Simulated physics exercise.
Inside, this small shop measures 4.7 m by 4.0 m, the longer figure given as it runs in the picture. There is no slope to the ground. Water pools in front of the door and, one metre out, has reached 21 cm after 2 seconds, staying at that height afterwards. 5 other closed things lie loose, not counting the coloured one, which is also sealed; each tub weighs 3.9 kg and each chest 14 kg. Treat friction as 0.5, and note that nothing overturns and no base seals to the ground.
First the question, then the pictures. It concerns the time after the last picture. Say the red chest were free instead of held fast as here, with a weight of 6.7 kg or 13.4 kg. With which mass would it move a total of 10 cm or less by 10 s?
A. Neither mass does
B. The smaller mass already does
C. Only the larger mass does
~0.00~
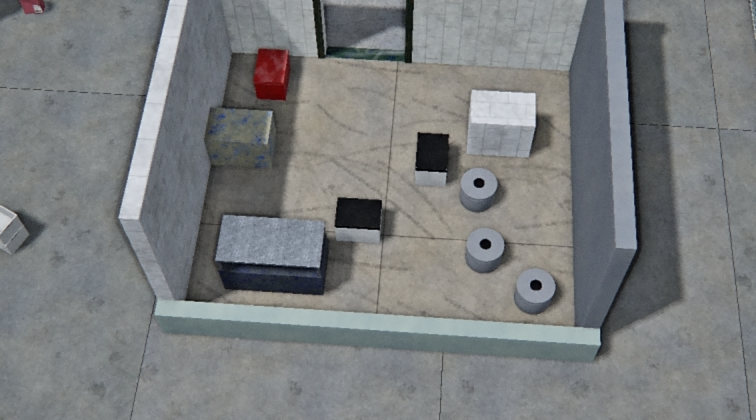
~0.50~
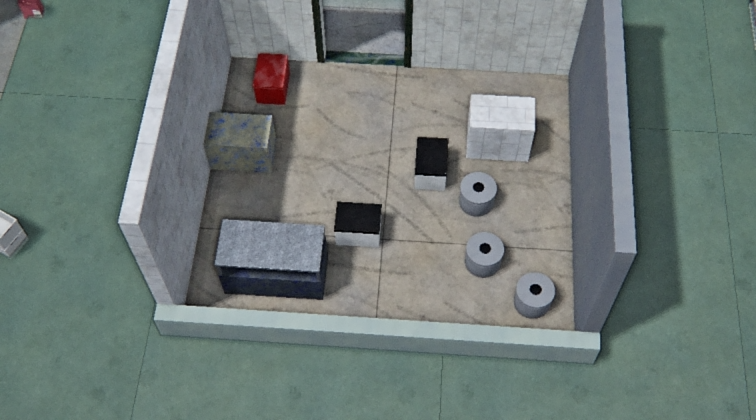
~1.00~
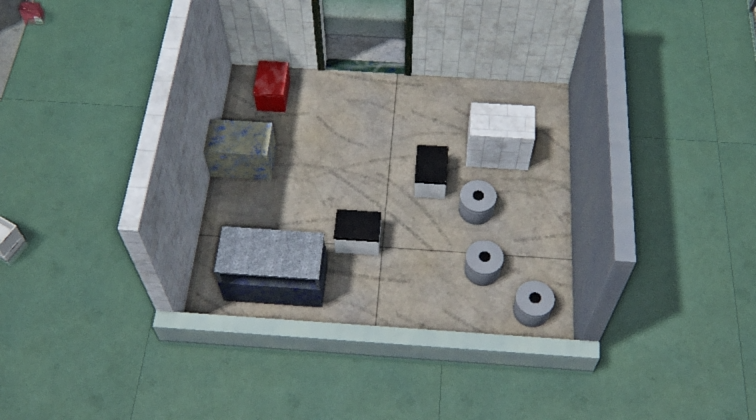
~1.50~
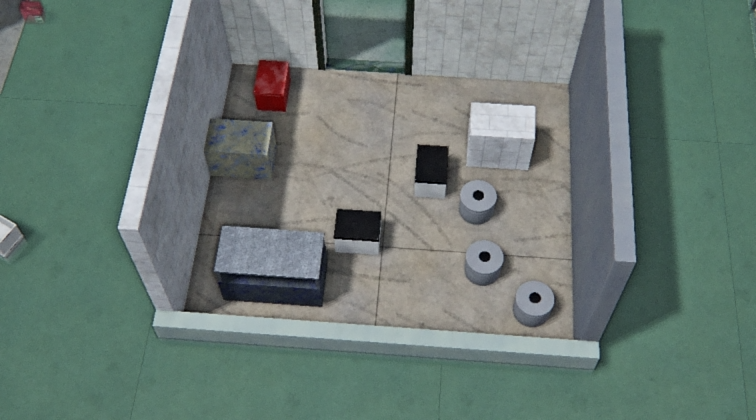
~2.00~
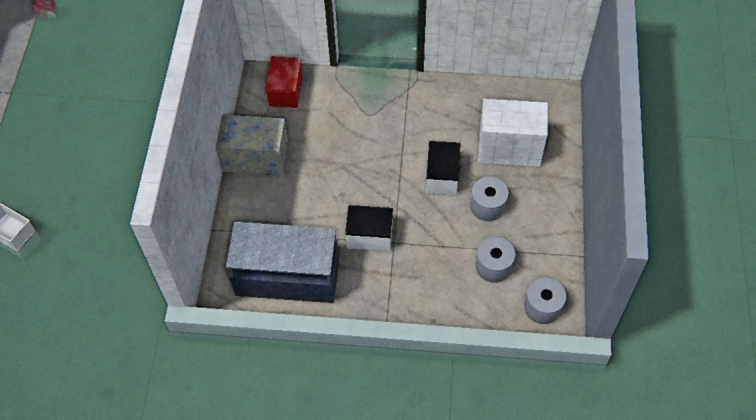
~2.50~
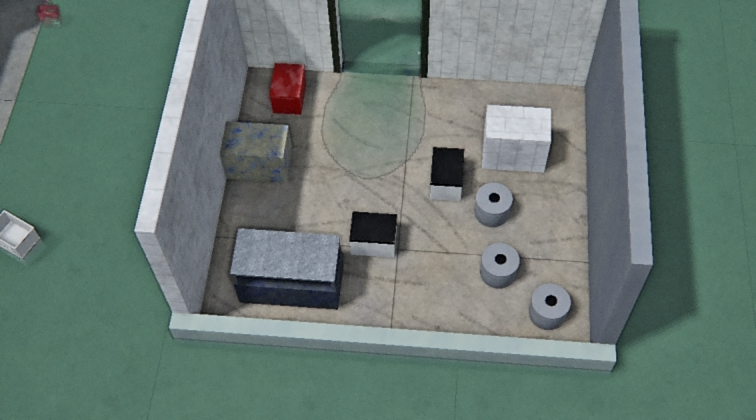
The answer is C.
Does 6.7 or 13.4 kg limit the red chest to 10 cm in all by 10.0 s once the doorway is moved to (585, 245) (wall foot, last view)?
Both masses fail.
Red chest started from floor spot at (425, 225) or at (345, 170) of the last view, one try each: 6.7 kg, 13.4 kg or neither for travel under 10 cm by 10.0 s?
Note, in order: None OK; none OK.
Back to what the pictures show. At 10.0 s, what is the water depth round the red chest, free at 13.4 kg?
About 4 cm.
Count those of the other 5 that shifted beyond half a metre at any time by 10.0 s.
It works out to 3.
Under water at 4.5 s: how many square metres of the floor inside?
Roughly 11.0 m2.
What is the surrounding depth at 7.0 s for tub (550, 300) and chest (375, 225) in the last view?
Around 4 cm and 7 cm.
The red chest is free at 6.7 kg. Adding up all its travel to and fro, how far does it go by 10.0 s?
I'd say roughly 40 centimetres in all.
After 3.5 s the red chest would be 0 cm from its start with 6.7 kg and 0 cm from its start with 13.4 kg; 1 cm of water round it then.
After 4.5 s the red chest would be 0 cm from its start with 6.7 kg and 0 cm from its start with 13.4 kg; 1 cm of water round it then.
After 7.0 s the red chest would be 2 cm from its start with 6.7 kg and 0 cm from its start with 13.4 kg; 3 cm of water round it then.
After 10.0 s the red chest would be 36 cm from its start with 6.7 kg and 0 cm from its start with 13.4 kg; 4 cm of water round it then.
